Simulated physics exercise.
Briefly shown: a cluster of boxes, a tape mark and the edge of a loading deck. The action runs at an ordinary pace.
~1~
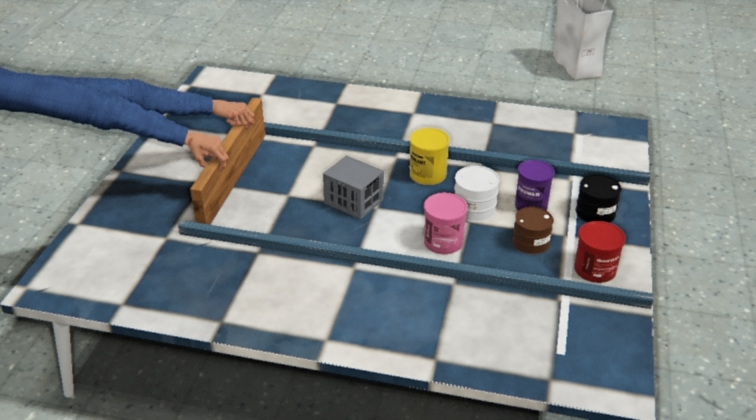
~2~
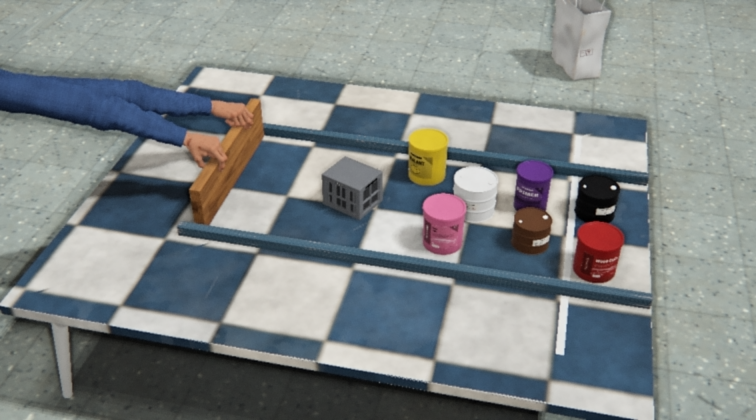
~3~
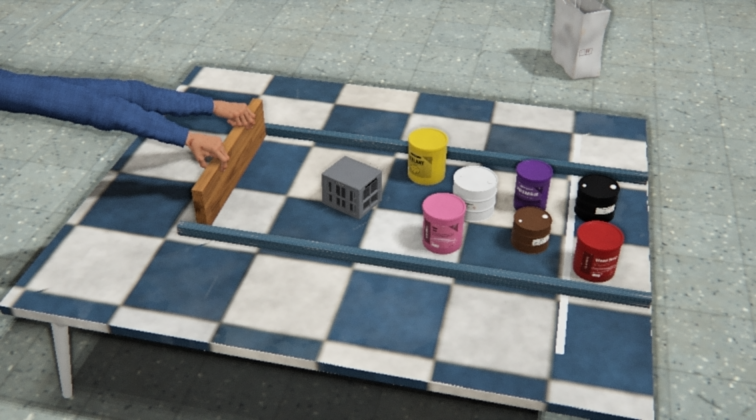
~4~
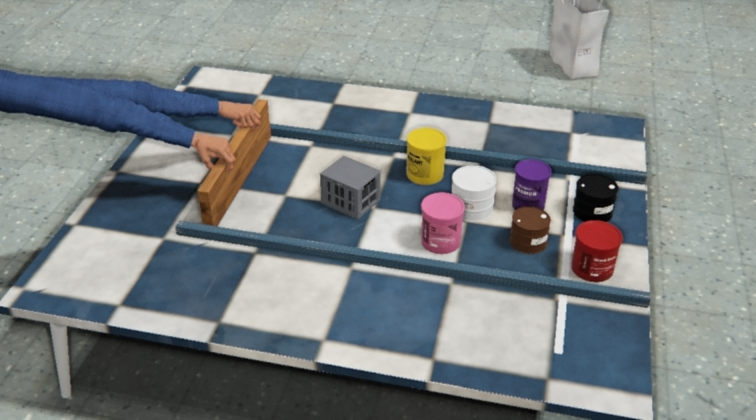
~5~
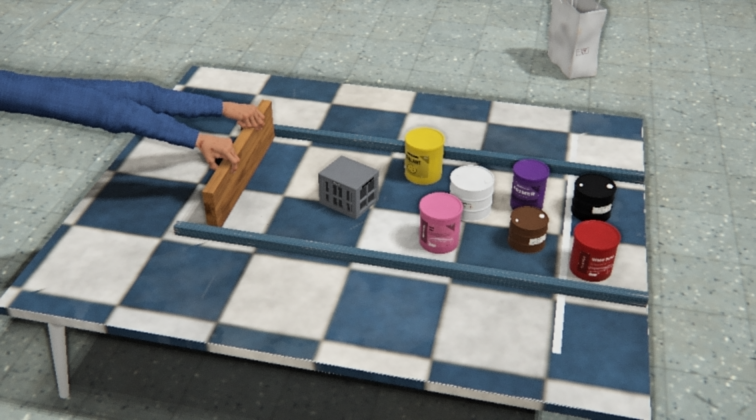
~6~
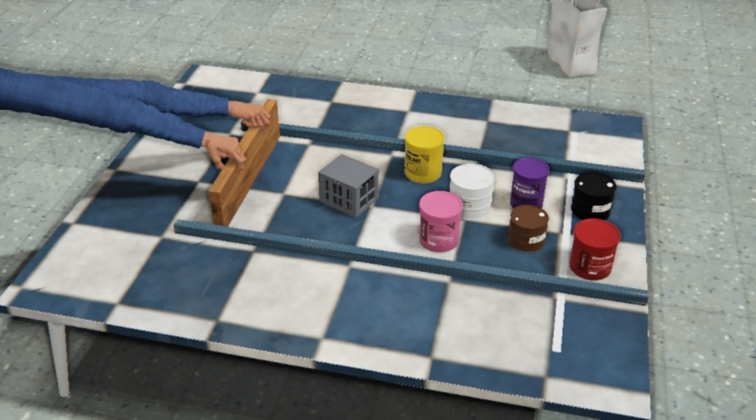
At first, two hands in blue sleeves hold a wooden plank upright at the left of a checkered table, with a grey crate and seven coloured cans standing apart from it between blue rails. The hands then slide the plank slightly rightward, narrowing the gap, while the crate and cans stay practically still.
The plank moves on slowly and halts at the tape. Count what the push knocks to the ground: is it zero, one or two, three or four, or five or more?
The count that fall off is at least one and at most two.
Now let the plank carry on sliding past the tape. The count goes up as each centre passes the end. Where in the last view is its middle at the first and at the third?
At (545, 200) for the first, at (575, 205) for the third.
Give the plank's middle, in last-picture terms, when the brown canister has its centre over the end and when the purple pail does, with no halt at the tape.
The middle is at (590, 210) when it's the brown canister, and at (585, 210) when it's the purple pail.
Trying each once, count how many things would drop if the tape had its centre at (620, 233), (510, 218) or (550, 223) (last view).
Per try: 5; 0; 1.
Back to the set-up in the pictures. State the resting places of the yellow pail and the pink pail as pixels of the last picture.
They end up close to (593, 176) and (588, 244).
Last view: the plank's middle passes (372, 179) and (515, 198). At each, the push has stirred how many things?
Note: First position 1; second position 8.
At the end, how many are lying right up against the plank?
3 in contact.
Soon after, none off yet; red pail at rest near (594, 250); black canister at rest near (593, 197); brown canister at rest near (528, 228).
After that, none off yet; red pail at rest near (594, 250); black canister moving near (596, 197); brown canister at rest near (528, 228).
In the end, the number that fall off is one or two; gone, black canister.
